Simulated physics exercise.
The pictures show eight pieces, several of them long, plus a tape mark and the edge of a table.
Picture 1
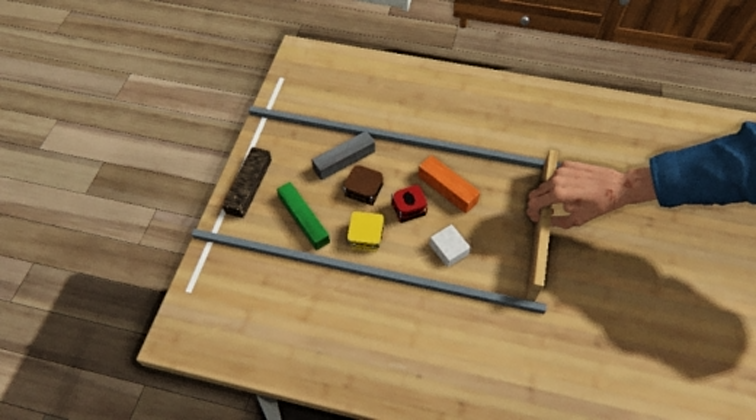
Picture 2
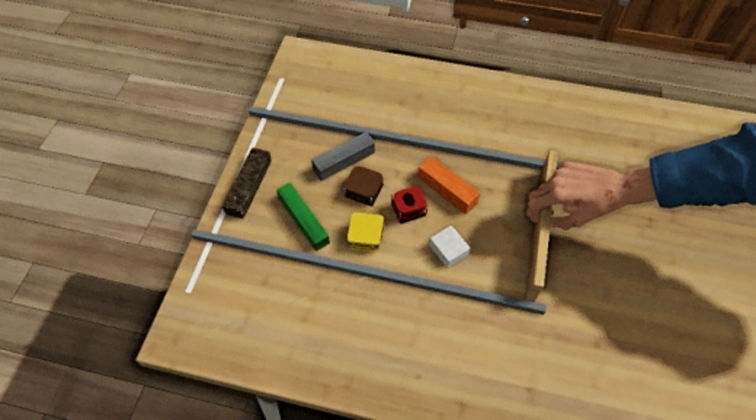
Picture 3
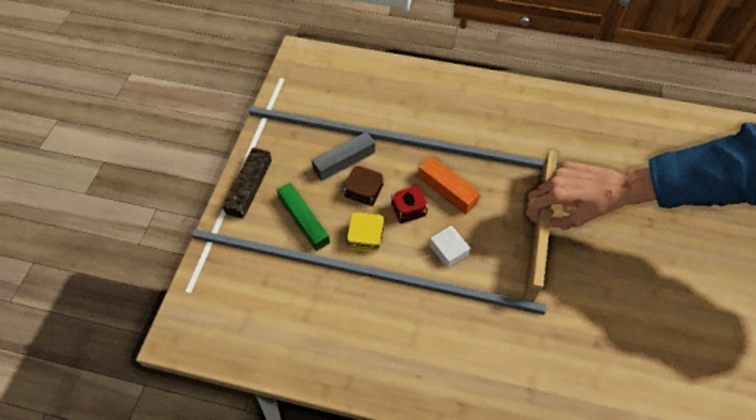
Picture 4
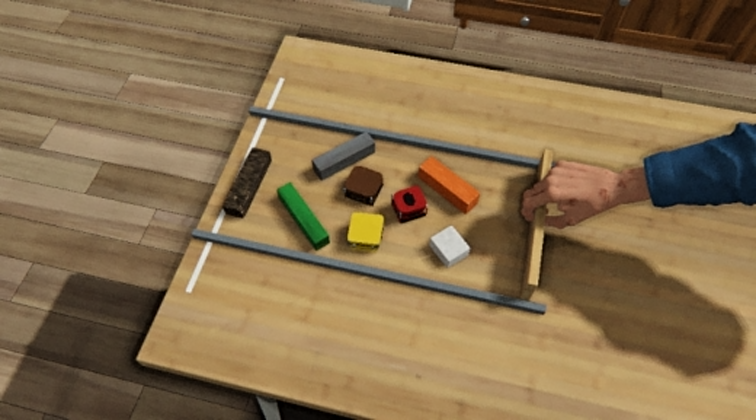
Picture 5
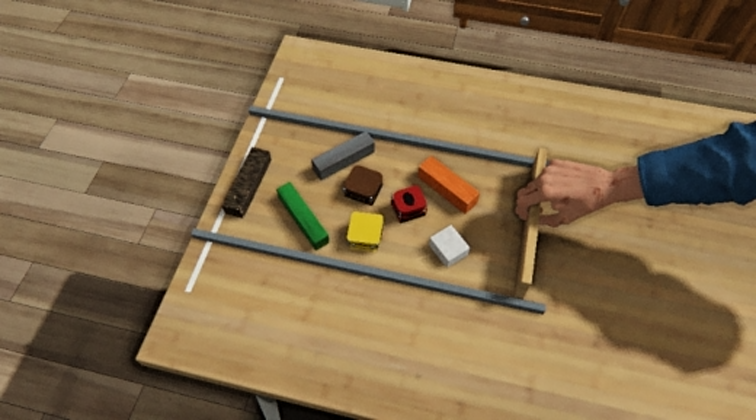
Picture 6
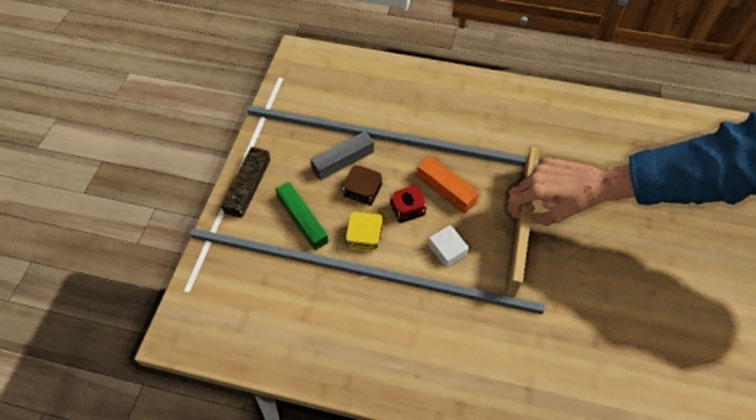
On a wooden table, a hand slides a board slightly left toward eight scattered pieces.
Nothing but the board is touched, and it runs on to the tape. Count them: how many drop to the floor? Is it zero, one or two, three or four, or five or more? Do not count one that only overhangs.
The count that comes down will most likely be five and up.
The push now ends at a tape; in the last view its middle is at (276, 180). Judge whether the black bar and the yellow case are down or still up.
Well, the black bar topples off and the yellow case is left in place.
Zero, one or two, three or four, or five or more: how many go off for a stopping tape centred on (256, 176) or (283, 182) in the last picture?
In order, you'd get three to four falling, then either one or two.
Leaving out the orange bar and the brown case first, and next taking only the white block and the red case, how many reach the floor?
Well, the first time you'd get 3, and the next time 3.
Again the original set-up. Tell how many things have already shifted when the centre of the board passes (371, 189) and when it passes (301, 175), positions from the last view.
At the first spot 7, then 8.
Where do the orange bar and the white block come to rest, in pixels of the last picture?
Orange bar at (244, 134), white block at (212, 198).
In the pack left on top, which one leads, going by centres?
Looking at the middles, it's the red case.
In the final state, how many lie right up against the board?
My count gives 3.
Soon after, none off yet; black bar at rest near (247, 182); green stick at rest near (302, 215); grey stick at rest near (343, 156).
Then, none off yet; black bar moving near (239, 182); green stick moved about its own width near (248, 205); grey stick moved about its own width near (291, 142).
At rest, the number that fall off is five or more; fallen, yellow case, brown case, grey stick, green stick and black bar.
